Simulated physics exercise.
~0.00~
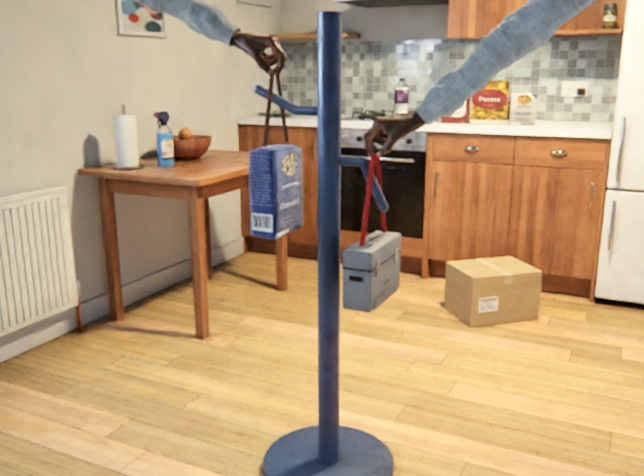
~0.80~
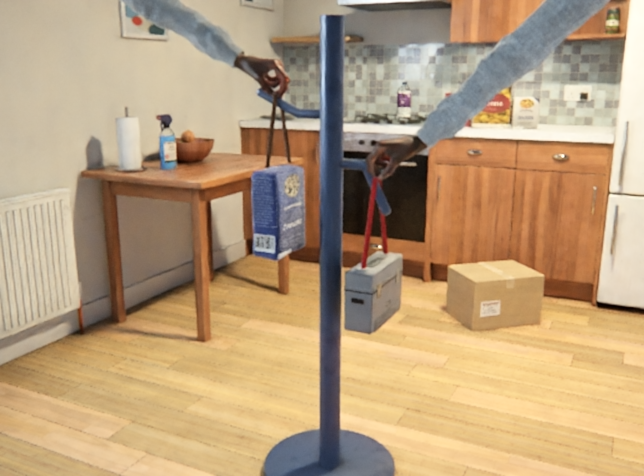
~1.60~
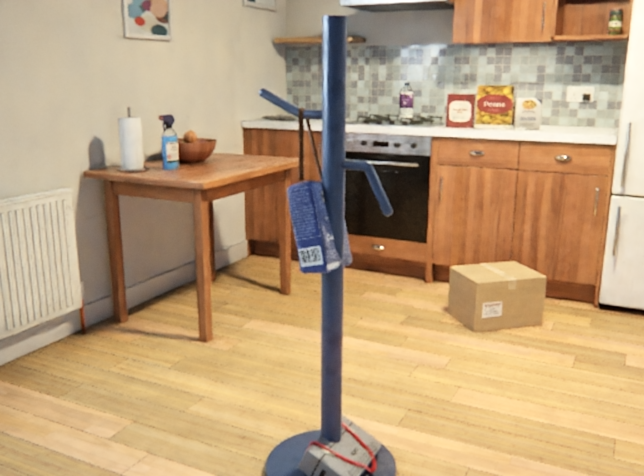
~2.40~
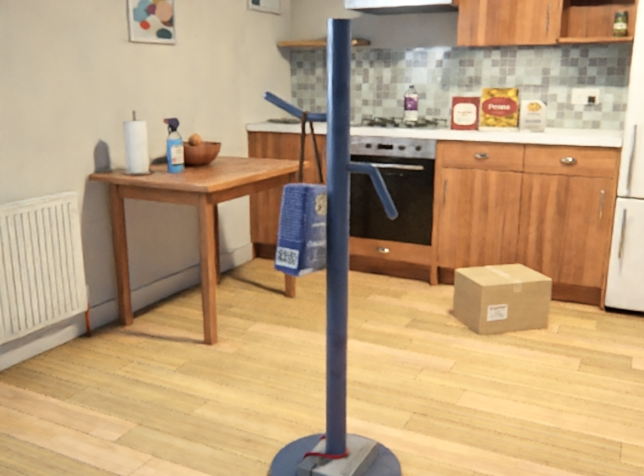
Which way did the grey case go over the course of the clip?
The grey case went down, ending on its side at the foot of the stand.
